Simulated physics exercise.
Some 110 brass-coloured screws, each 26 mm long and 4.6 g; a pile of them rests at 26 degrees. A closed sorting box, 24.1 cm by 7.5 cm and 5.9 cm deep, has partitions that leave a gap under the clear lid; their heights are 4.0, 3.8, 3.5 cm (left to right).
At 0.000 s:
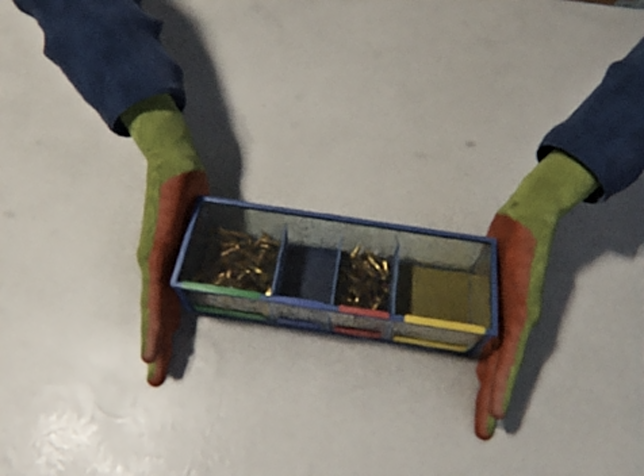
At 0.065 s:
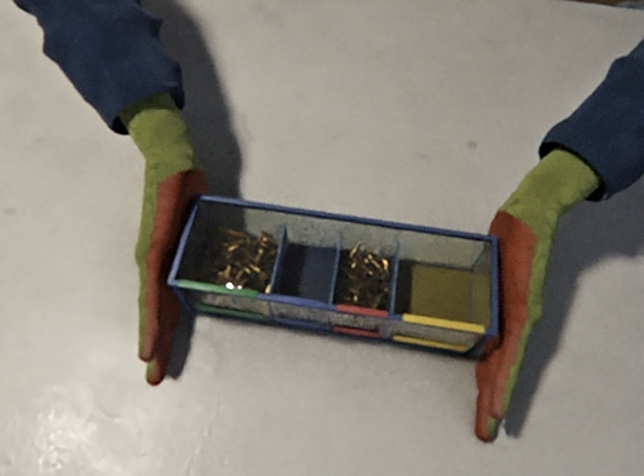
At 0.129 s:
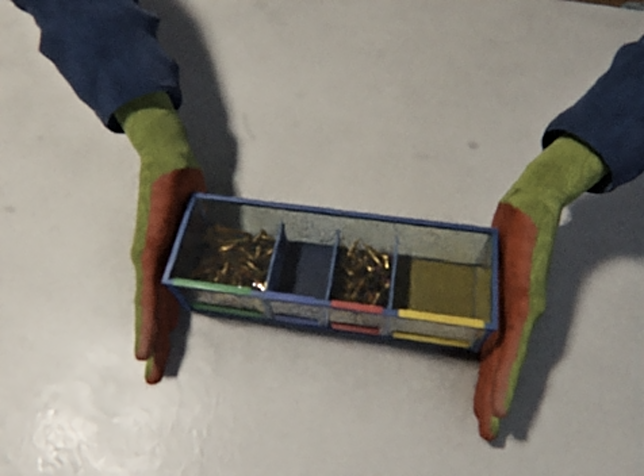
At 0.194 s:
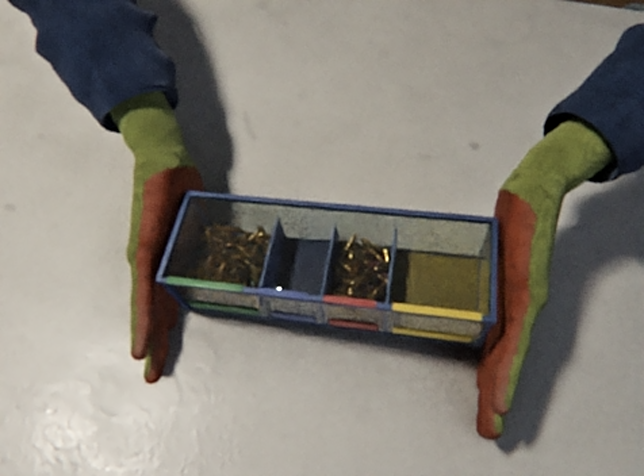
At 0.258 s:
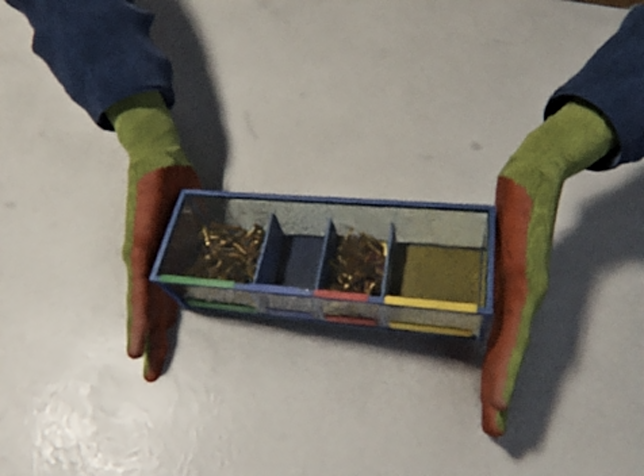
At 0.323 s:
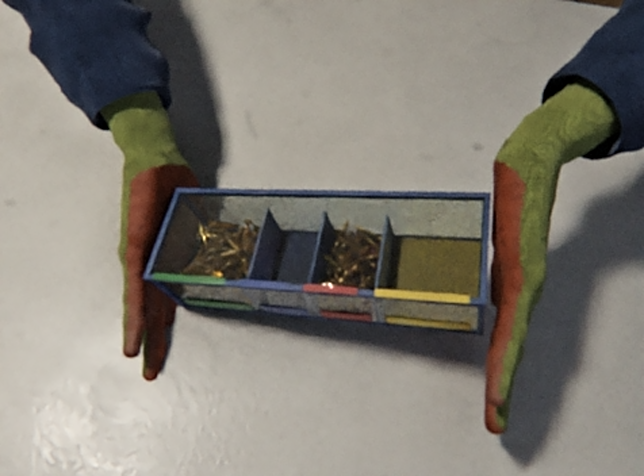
At the start, two green-and-red hands in blue sleeves hold a clear-lidded, four-section box by its ends, with brass-coloured screws piled in two sections. The hands then tilt the box slightly, gradually lowering its left front corner and shifting it a little left, while the screws remain in the same two sections.
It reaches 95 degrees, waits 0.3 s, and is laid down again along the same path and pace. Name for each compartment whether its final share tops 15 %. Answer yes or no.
Red yes, blue no, green yes, yellow no.
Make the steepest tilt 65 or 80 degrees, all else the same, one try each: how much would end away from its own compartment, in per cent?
About 0 and 0 per cent.
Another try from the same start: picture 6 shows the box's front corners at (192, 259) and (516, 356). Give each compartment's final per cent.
Red 30, blue 0, green 55, yellow 15.
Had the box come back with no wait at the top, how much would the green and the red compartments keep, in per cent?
Green 70, red 25.
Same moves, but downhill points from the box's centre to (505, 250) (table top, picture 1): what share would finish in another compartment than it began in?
Some 30 per cent.
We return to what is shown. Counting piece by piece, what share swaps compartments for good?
Roughly 10 per cent.
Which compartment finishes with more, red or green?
The green compartment.
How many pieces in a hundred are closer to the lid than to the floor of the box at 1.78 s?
Some 40 per cent.
After 1.78 s, tilt 95 degrees; red 30 %, blue 5 %, green 65 %.
Then, at 2.74 s, tilt 47 degrees; red 30 %, green 70 %.
After 3.70 s, tilt 0 degrees; red 30 %, green 70 %.
In the end, at 4.3 s, red 30 %, blue 0 %, green 70 %, yellow 0 %.
